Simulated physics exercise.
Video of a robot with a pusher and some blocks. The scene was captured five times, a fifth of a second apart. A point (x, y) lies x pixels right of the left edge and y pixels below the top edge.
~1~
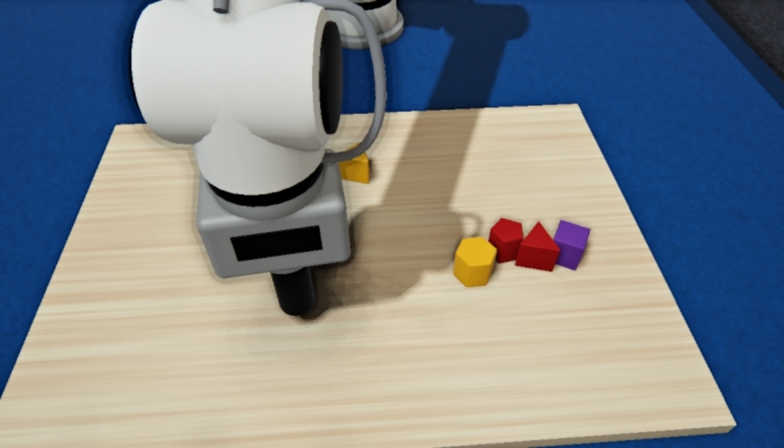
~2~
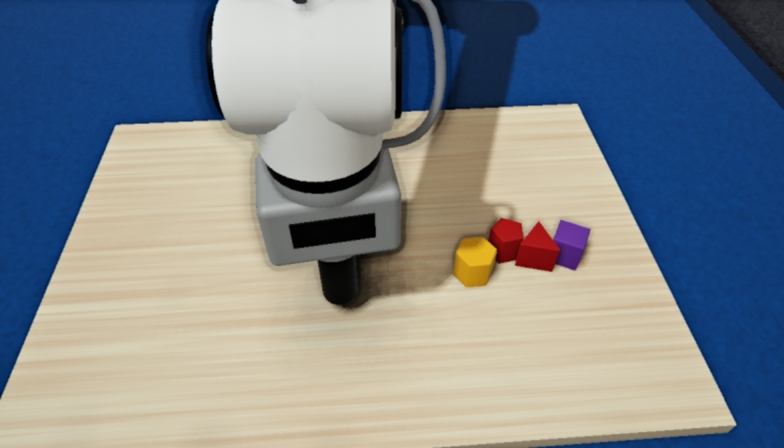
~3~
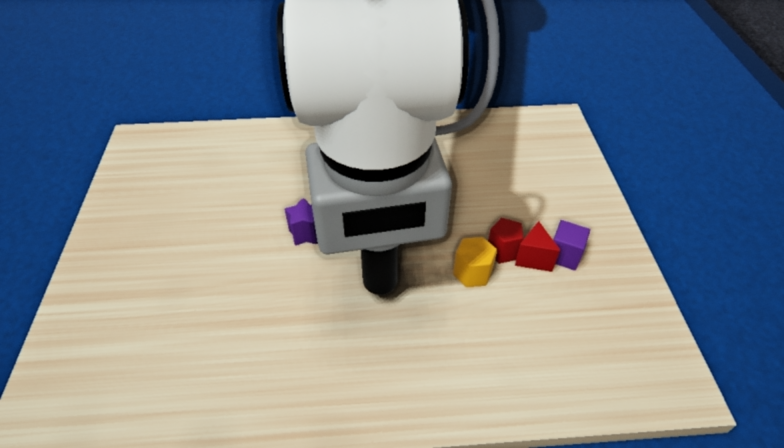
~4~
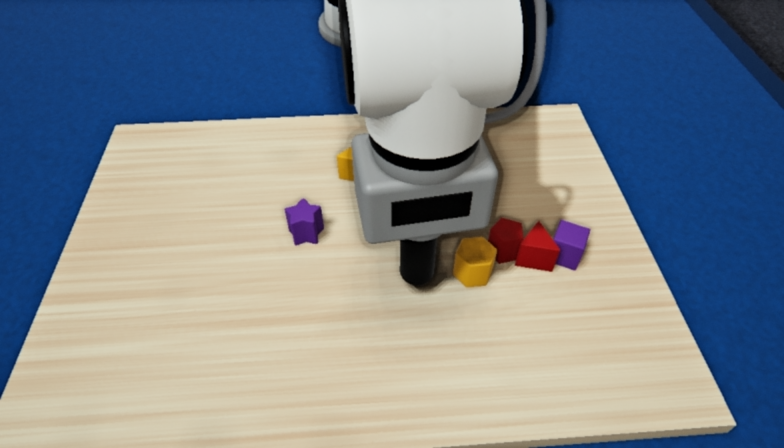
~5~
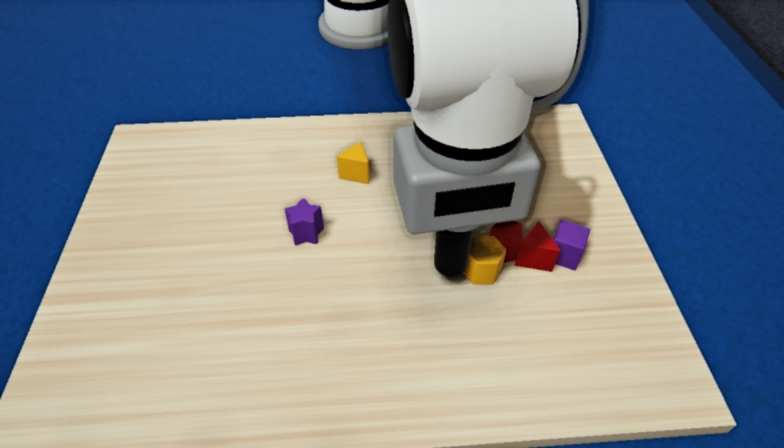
Robot arm with a black pusher sliding right across a wooden board and nudging a yellow hexagonal block beside red and purple blocks.
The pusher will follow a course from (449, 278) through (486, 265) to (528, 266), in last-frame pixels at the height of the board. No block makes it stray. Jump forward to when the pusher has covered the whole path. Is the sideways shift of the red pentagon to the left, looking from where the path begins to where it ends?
I believe so.
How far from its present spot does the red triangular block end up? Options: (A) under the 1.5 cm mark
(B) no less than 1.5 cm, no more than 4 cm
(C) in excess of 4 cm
It's C.
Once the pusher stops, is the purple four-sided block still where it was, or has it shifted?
It's moved.
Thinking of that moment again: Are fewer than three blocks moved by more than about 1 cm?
No, that is not what happens.
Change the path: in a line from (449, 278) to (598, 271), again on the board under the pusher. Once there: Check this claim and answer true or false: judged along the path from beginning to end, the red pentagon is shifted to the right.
My answer: False.
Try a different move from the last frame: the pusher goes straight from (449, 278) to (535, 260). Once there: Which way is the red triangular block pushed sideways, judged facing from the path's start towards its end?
Facing from start to end, it shifts right.
On the path given first. Halfway along, pusher (490, 252); yellow six-sided block (526, 241), turned 25° clockwise; red pentagon (527, 216), turned 40° anticlockwise; red triangular block (558, 242), turned 30° anticlockwise; purple four-sided block (585, 230).
At the end, pusher (532, 252); yellow six-sided block (570, 245), turned 40° clockwise; red pentagon (529, 215), turned 45° anticlockwise; red triangular block (603, 252), turned 30° anticlockwise; purple four-sided block (595, 225).
